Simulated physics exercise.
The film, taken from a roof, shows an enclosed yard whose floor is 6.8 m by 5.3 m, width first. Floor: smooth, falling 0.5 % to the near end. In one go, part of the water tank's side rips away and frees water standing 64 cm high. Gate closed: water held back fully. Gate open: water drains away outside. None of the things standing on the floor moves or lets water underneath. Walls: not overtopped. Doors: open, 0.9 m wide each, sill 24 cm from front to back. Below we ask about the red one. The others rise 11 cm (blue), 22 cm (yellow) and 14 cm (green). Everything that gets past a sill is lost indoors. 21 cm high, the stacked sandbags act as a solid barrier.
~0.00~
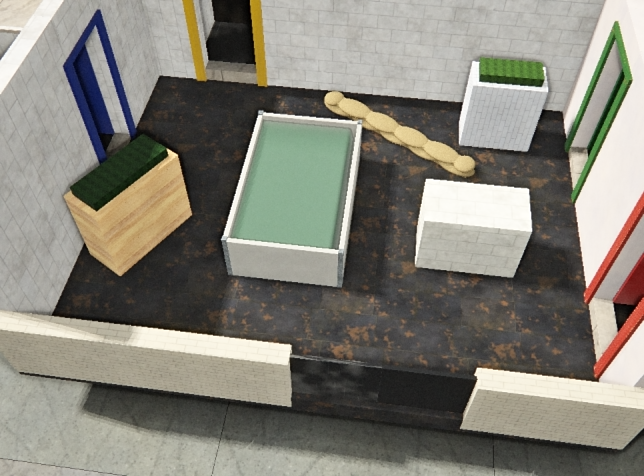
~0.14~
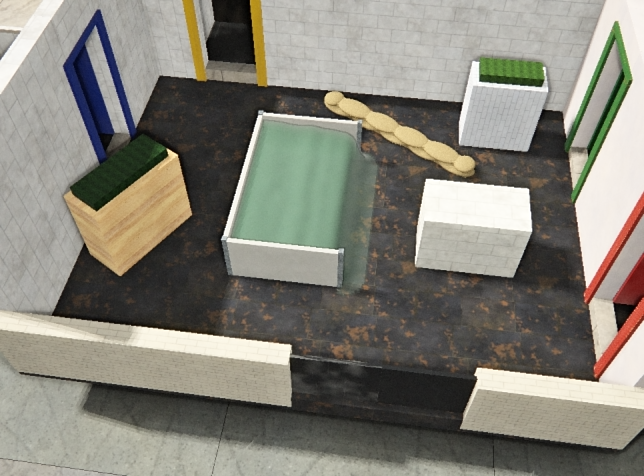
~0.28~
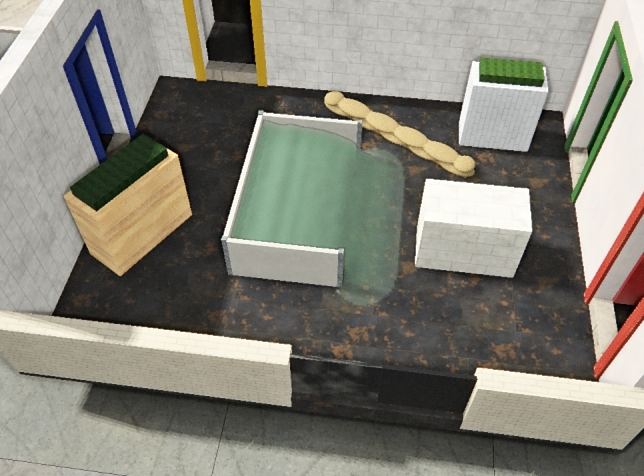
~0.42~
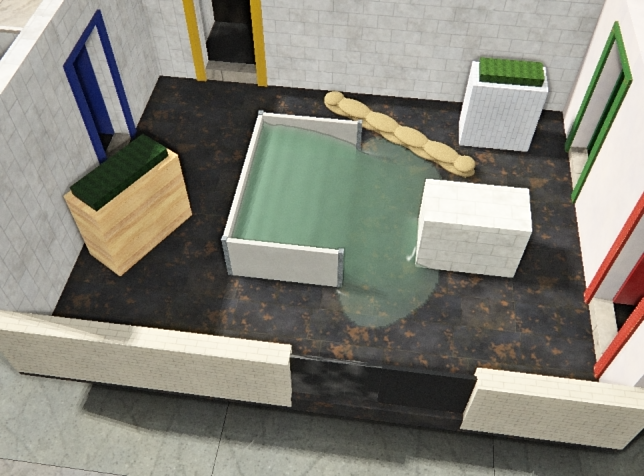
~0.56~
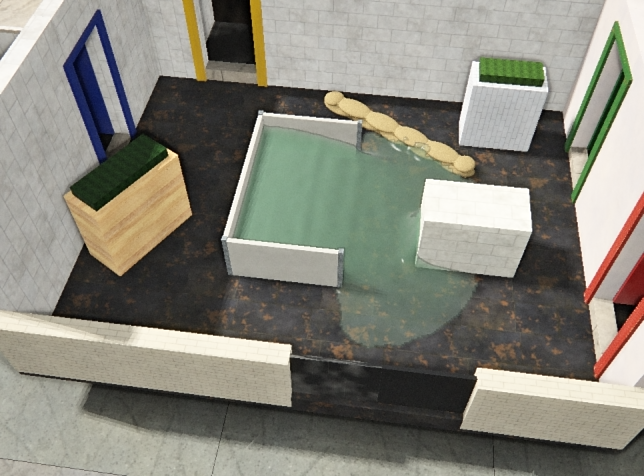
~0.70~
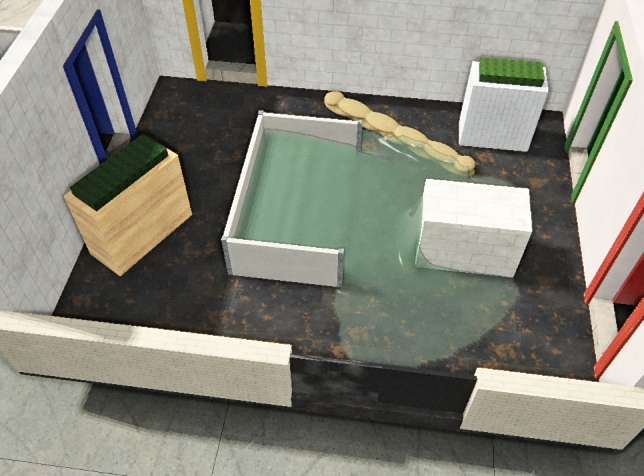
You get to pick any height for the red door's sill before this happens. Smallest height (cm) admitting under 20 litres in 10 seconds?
Roughly 18 cm.
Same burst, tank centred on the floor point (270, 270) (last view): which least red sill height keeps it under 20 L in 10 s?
At least roughly 30 cm high.
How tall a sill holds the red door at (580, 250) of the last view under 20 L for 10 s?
Roughly 25 cm.
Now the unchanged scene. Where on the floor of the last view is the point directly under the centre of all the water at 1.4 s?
Around (380, 226).
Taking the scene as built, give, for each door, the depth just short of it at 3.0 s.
In cm - red: 18, blue: 0, yellow: 0, green: 15.
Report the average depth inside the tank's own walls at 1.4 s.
Mean depth: Approx. 23 cm.
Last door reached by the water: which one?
Blue.
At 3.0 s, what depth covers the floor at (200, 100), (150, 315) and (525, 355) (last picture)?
In order: Around 0, 0 and 16 cm.
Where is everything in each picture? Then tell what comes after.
The first picture shows the water tank at (298, 181) is whole and still, 64 cm deep; the red door at (622, 291) is dry.
In the second picture, the gap is at (348, 207), the front 0.2 m out at (356, 285); the back of the water tank holds 64 cm.
In the third picture, the front is at (389, 281), 0.7 m from the gap at (348, 208); 1.6 m2 of floor is wet, 61 cm left at the back.
In the fourth picture, water pours out at (348, 209) and has run 1.2 m, to (430, 282); about 11 cm deep outside, 54 cm at the back.
In the fifth picture, the gap is at (348, 210), the front 1.7 m out at a hidden place; the back of the water tank holds 53 cm.
In the sixth picture, the front is at a hidden place, 2.3 m from the gap at (348, 210); 5.7 m2 of floor is wet, 47 cm left at the back; 1.1 m in a straight line remain to the red door at (622, 291).
After 1.4 s water covers 35 % of the floor, deepest (38 cm) near (401, 246); 13 cm at the red door, 0 litres in over its 17 cm sill.
After 3.0 s water covers 50 % of the floor, deepest (34 cm) near (498, 405); 18 cm at the red door, 12 litres in over its 17 cm sill.
After 10.0 s water covers 95 % of the floor, deepest (10 cm) near (97, 278); 6 cm at the red door, 23 litres in over its 17 cm sill.
At the red door as built, the water arrived by 1.1 s and peaked near 22 cm at 2.6 s.
Run again over the same 10 s with other heights there, 35 litres in over 15 cm, 11 litres over 20 cm. The limit of 20 litres is kept from about 18 cm up.
